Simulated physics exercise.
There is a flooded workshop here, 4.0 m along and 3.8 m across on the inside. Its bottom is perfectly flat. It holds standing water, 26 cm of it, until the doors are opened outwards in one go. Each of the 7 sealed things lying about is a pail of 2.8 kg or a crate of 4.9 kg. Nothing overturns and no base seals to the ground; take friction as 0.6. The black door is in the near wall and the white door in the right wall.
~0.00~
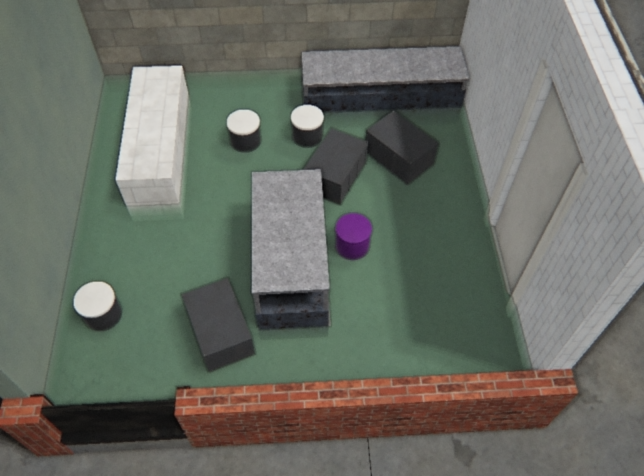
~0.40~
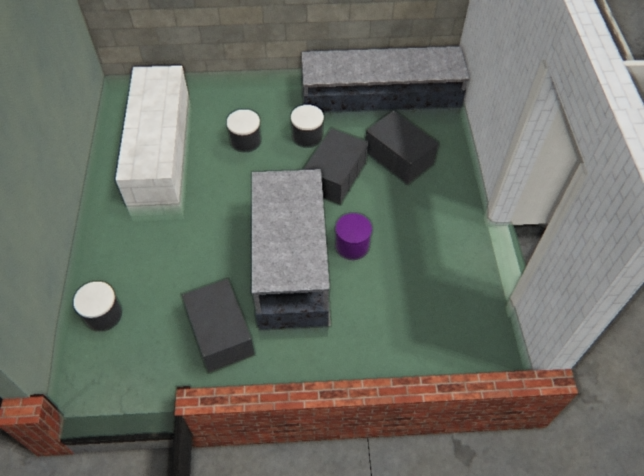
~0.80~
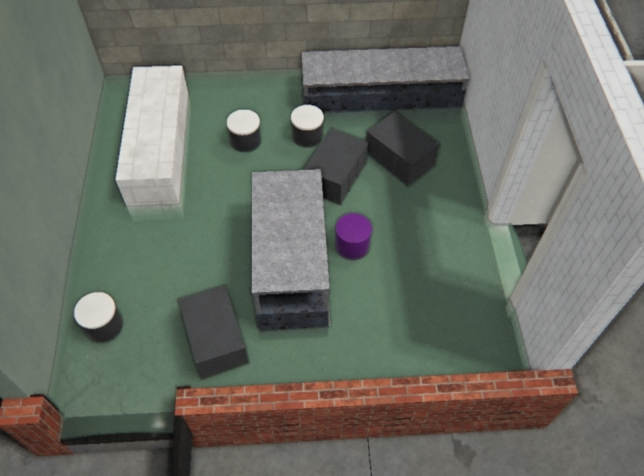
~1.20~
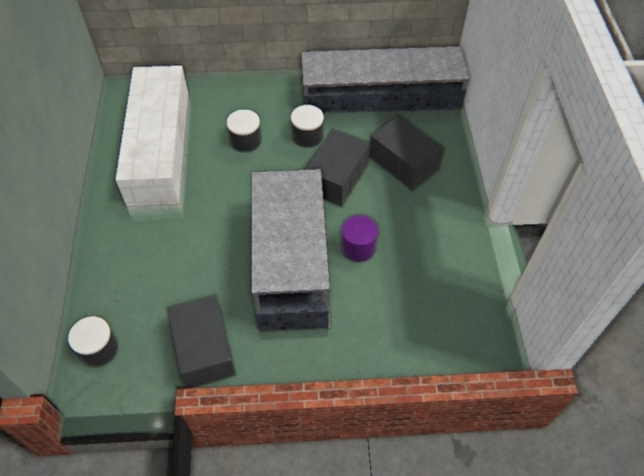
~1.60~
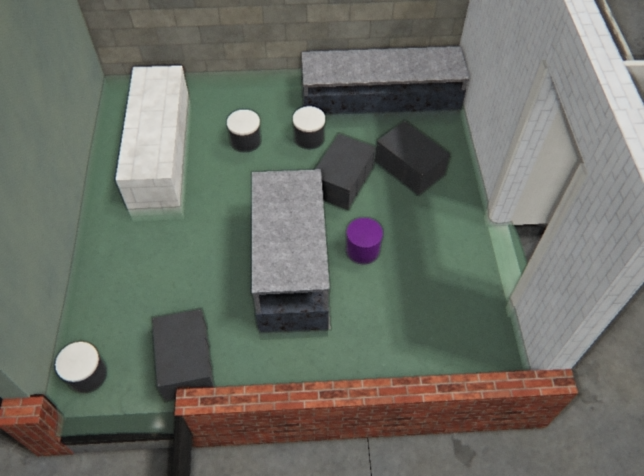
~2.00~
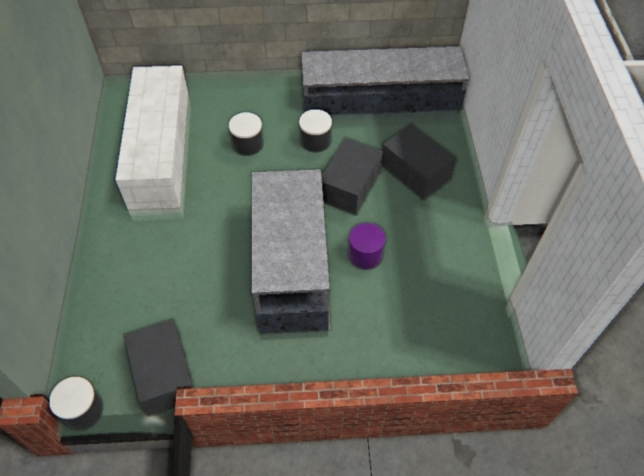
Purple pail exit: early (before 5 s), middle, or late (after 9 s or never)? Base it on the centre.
Timing: Last slot, or none.
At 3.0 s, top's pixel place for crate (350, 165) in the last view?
It ends up close to (370, 184).
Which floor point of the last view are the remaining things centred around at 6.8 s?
Around (363, 234).
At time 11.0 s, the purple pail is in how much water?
About 10 cm.
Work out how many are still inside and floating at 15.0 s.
Count at that moment: 1.
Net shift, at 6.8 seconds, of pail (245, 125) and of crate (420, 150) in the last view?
Respectively, 80 cm and gone out.
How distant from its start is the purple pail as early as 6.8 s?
Roughly 60 centimetres by that point.
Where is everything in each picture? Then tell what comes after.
The purple pail at (354, 228), afloat; about 3340 L in view; 0 of 7 have shifted, in the first frame.
The purple pail at (354, 228) floats; about 3280 L in view; 0 of 7 have shifted, in the second frame.
The purple pail at (354, 228), afloat; about 3180 L in view; 2 of 7 have shifted, in the third frame.
The purple pail at (360, 230), afloat, 6 cm from its start; about 3070 L in view; 4 of 7 have shifted, in the fourth frame.
The purple pail at (365, 232), afloat, 10 cm from its start; 23 cm deep round most things; 5 of 7 have shifted, in the fifth frame.
The purple pail at (367, 238) floats, 14 cm from its start; about 2840 L in view; 6 of 7 have shifted, in the sixth frame.
After 3.0 s the purple pail is near (377, 260), 0.3 m from its start, afloat; 2 of 7 are out; 5 afloat.
After 6.8 s the purple pail is near (405, 278), 0.6 m from its start, afloat; 3 of 7 are out; 4 afloat.
After 11.0 s the purple pail is near (450, 293), 1.0 m from its start, afloat; 4 of 7 are out; 3 afloat.
After 15.0 s the purple pail is near (533, 269), 1.6 m from its start, afloat; 6 of 7 are out; 1 afloat.
